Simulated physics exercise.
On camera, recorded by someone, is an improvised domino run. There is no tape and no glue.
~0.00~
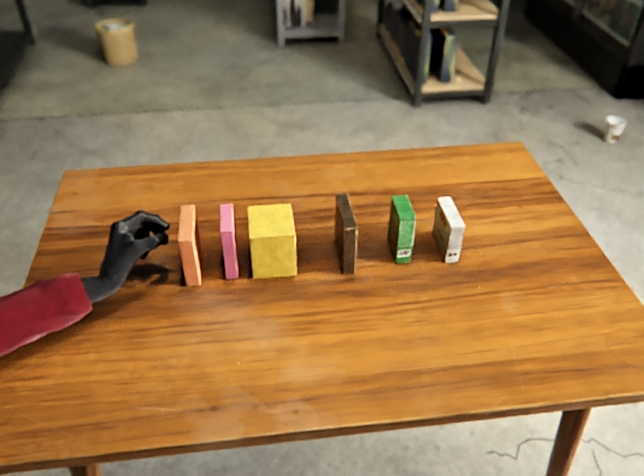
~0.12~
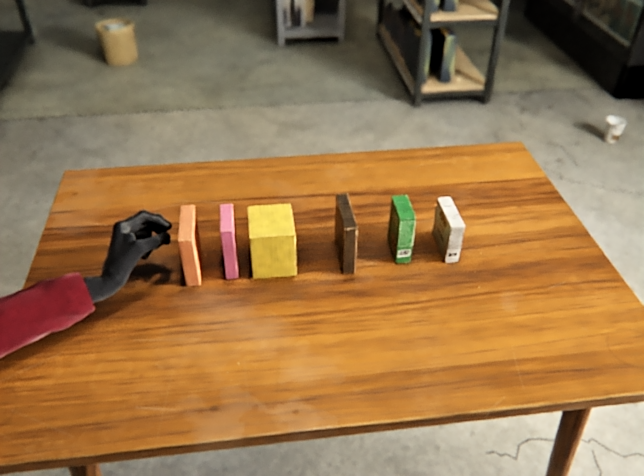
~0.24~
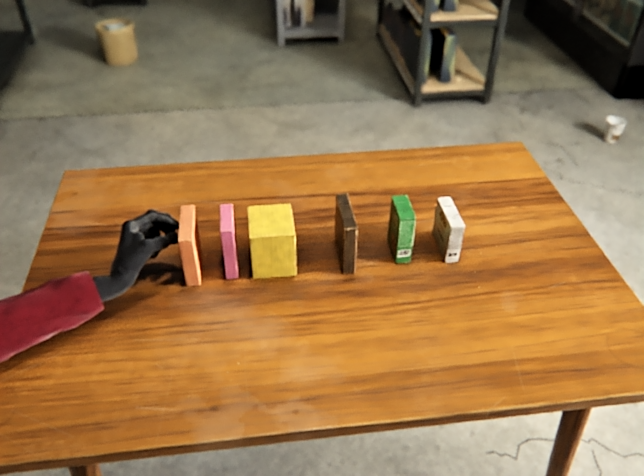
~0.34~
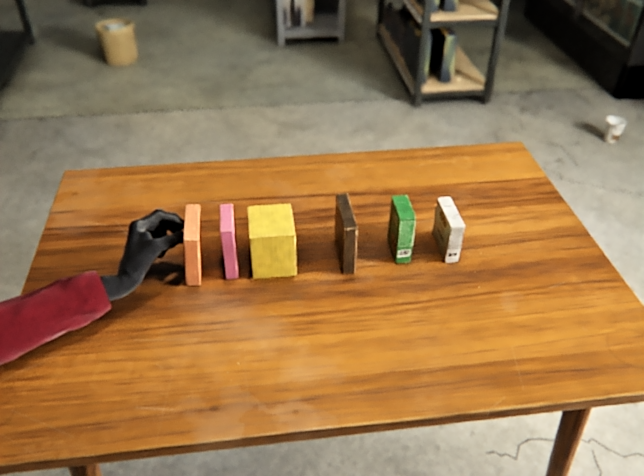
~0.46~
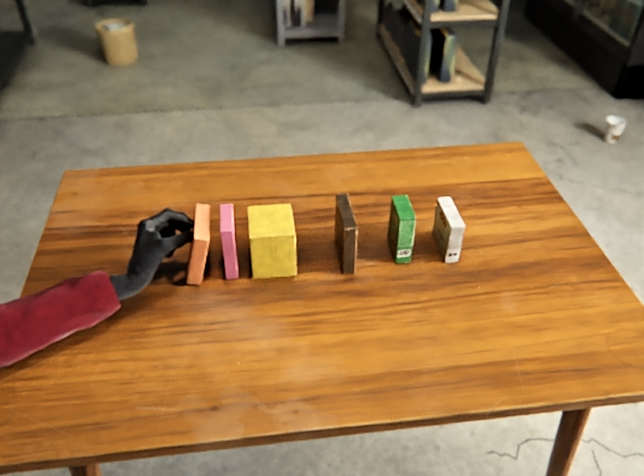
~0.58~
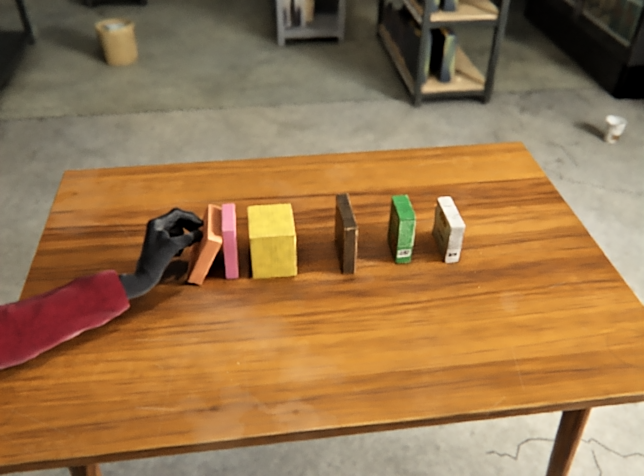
At first, a black-gloved hand in a red sleeve rests at the left of a row of six upright blocks and boxes on a wooden table. The hand moves right to the orange board and pushes it, and the board tilts rightward until it leans against the pink block, while the others stay still.
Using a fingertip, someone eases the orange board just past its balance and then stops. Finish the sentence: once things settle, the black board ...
Once things settle, the black board is still on its end.
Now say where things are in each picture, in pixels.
Black board (345, 234); pink block (229, 242), in the first frame.
Yellow block (272, 241); pink block (229, 242), in the second frame.
Green packet (401, 229); yellow block (272, 241), in the third frame.
Orange board 5° over; pink block (229, 242); green packet (401, 229), in the fourth frame.
Orange board 15° over; yellow block (272, 241); pink block (229, 242), in the fifth frame.
Orange board 26° over; black board (345, 234); green packet (401, 229), in the sixth frame.
After 0.68 s, orange board 34° over; pink block tipped 10° from how it was.
After 0.78 s, orange board 39° over; pink block tipped 14° from how it was.
After 1.18 s, black board resting near (345, 234).
At rest (1.5 s), left askew, pink block; the other 3 in place. Seen from the same camera at the end, black board near (345, 234).
